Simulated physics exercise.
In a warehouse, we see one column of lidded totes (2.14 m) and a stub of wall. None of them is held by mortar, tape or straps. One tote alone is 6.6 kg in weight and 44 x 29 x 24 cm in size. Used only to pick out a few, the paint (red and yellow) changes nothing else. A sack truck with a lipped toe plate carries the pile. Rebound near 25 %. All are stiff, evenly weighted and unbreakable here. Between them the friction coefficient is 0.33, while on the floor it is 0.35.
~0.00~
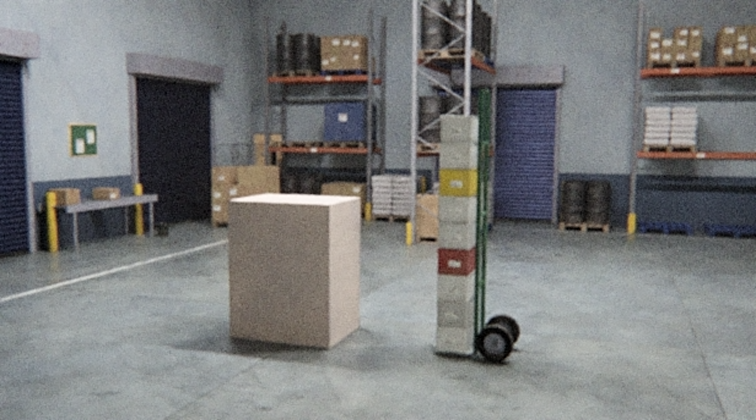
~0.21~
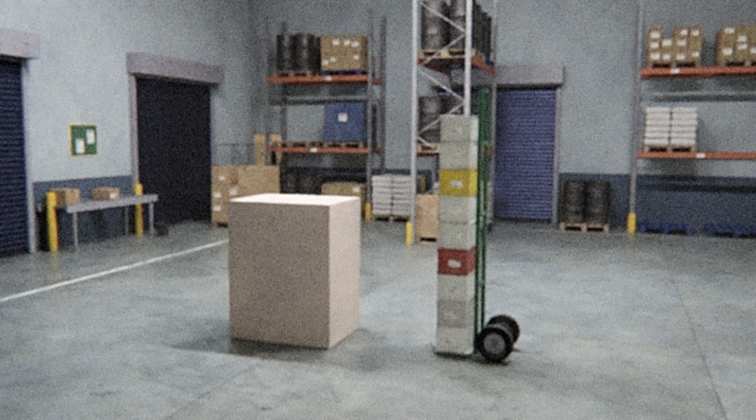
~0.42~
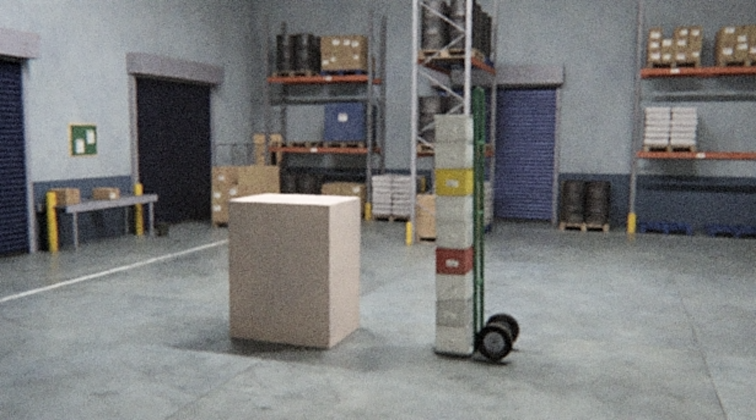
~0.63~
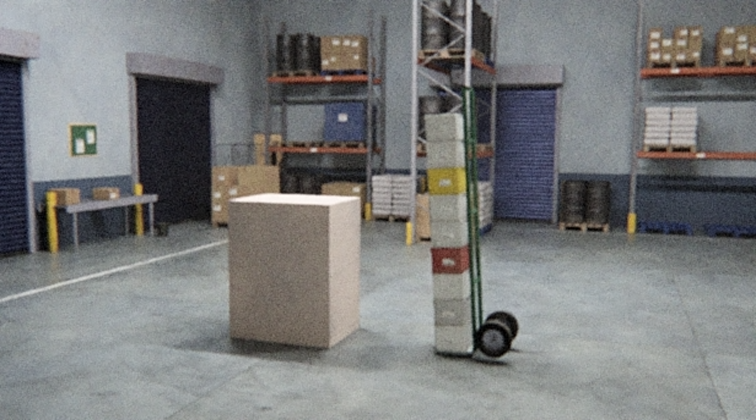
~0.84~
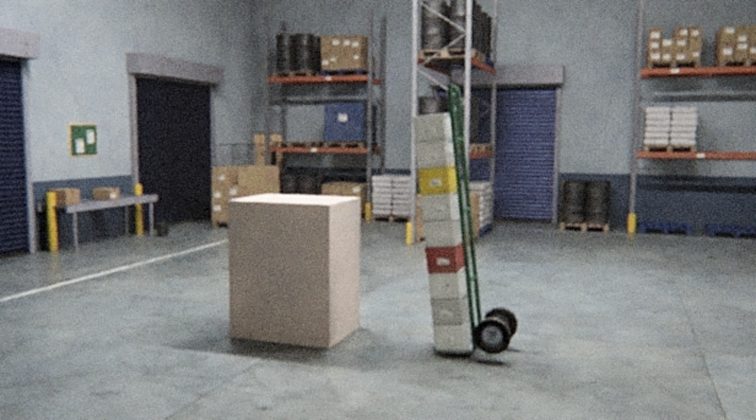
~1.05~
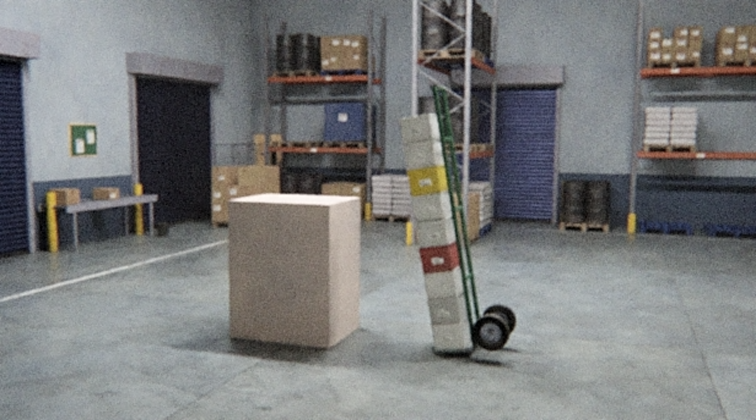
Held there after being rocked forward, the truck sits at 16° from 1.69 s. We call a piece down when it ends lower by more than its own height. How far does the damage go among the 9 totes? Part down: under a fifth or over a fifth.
Lab note: Down fraction exceeds one fifth.
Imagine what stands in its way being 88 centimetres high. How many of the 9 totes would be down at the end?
That makes 7 in total.
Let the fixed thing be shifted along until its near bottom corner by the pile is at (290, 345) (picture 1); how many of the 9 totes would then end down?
In that case 8.
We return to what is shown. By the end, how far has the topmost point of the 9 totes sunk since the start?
It sits roughly 55 centimetres lower.
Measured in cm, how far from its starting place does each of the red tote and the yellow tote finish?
Red ends up 70 cm away; yellow ends up 100 cm away.
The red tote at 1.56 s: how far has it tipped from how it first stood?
Something like 25°, more or less.
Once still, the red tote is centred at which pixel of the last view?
Look near (390, 275) in the final frame.
After 1.26 s, none of the 9 totes down, 9 disturbed; yellow tote 14° from how it stood; red tote 14° from how it stood.
After 1.56 s, none of the 9 totes down, 9 disturbed; yellow tote 25° from how it stood, 7 cm lower; red tote 25° from how it stood.
After 1.84 s, 2 of the 9 totes down; red tote 42° from how it stood, 10 cm lower; yellow tote 40° from how it stood, 19 cm lower.
After 2.58 s, 4 of the 9 totes down; red tote 46° from how it stood, 20 cm lower; yellow tote 15° from how it stood, 22 cm lower.
In the end (3.6 s), 4 of the 9 totes down; red tote 46° from how it stood, 20 cm lower; yellow tote 15° from how it stood, 22 cm lower. That is 44 per cent. From the last view, middles, red tote near (390, 275), yellow tote near (360, 202).
